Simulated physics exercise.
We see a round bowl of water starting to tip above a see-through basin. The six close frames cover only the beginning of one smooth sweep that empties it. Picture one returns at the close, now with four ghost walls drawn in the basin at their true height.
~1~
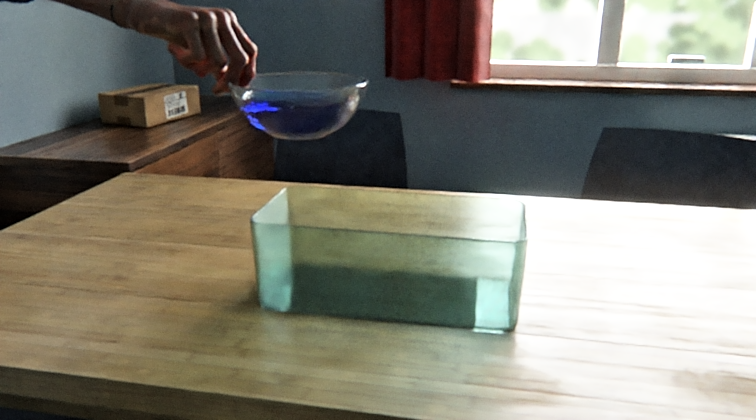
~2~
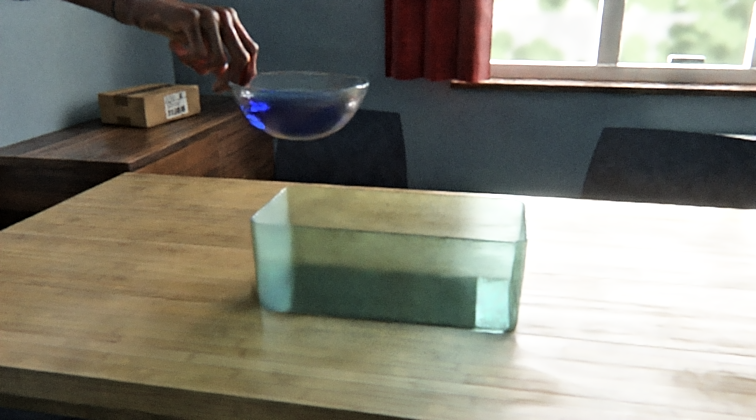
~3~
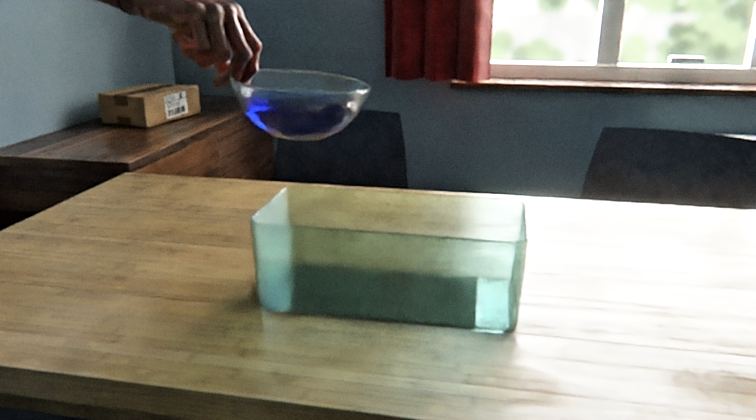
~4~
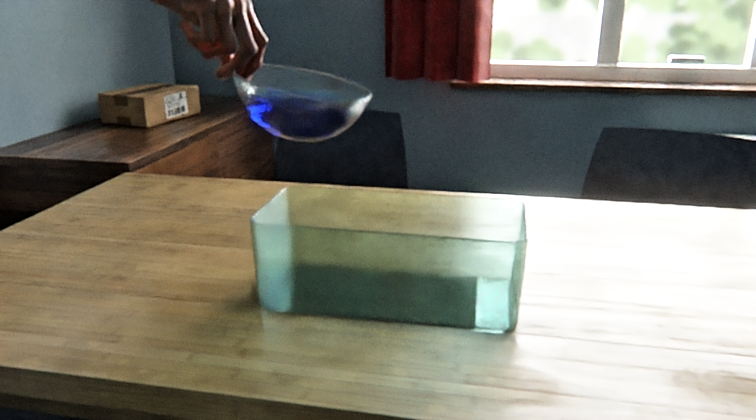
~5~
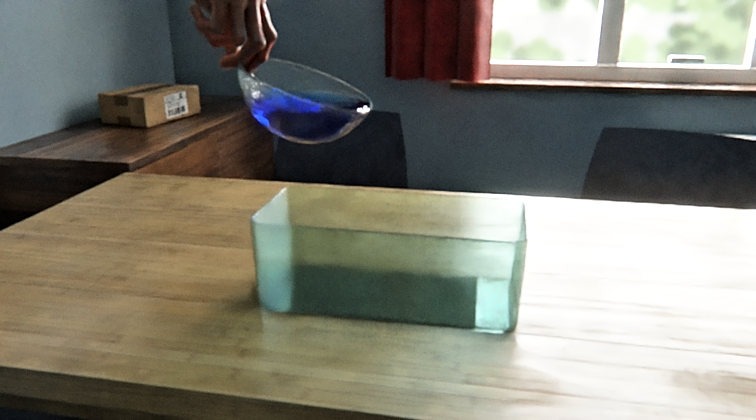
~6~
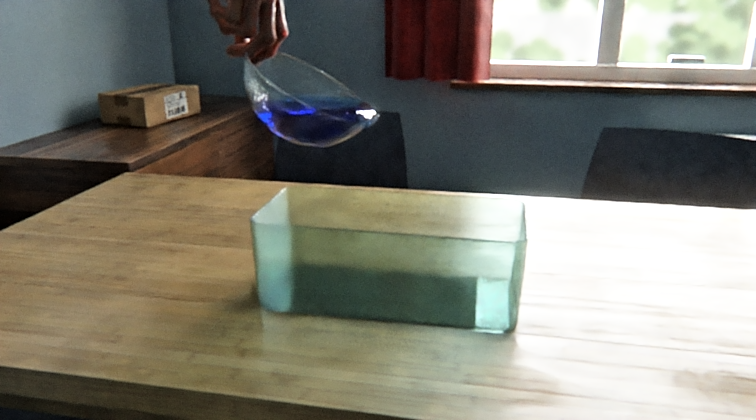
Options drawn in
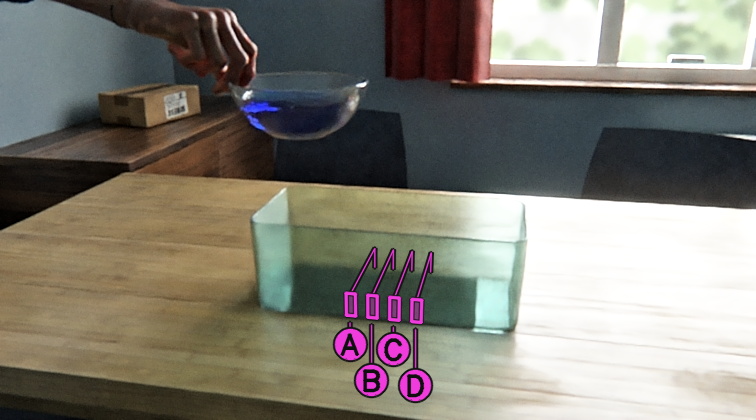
To begin with, a hand at the upper left holds a clear round bowl of blue-tinted water level above a see-through rectangular basin on a wooden table. The hand then gradually tilts the bowl down to the right, and the water shifts toward the lowered right lip, reaching its edge.
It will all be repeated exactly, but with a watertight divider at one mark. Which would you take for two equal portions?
Best: C.
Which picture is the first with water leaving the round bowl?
Picture 6.
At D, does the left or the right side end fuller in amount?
The left one.
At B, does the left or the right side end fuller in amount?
More ends on the right.
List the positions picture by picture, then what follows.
In the first picture, upright, lip at (364, 82); basin from (260, 305) to (518, 330); nothing has left yet.
In the second picture, upright, lip at (365, 84); nothing has left yet.
In the third picture, tipped about 5°, lip at (366, 89); nothing has left yet.
In the fourth picture, tipped about 12°, lip at (368, 97); nothing has left yet.
In the fifth picture, tipped about 20°, lip at (369, 107); nothing has left yet.
In the sixth picture, tipped about 30°, lip at (368, 119); water is over the lip, down to (372, 123).
On the marked copy, A at (350, 322); B at (371, 324); C at (393, 327); D at (415, 329).
Choosing A, about 15 % ends left of the wall and 85 % right of it.
Choosing B, about 26 % ends left of the wall and 74 % right of it.
Choosing C, about 48 % ends left of the wall and 51 % right of it.
Choosing D, about 81 % ends left of the wall and 18 % right of it.
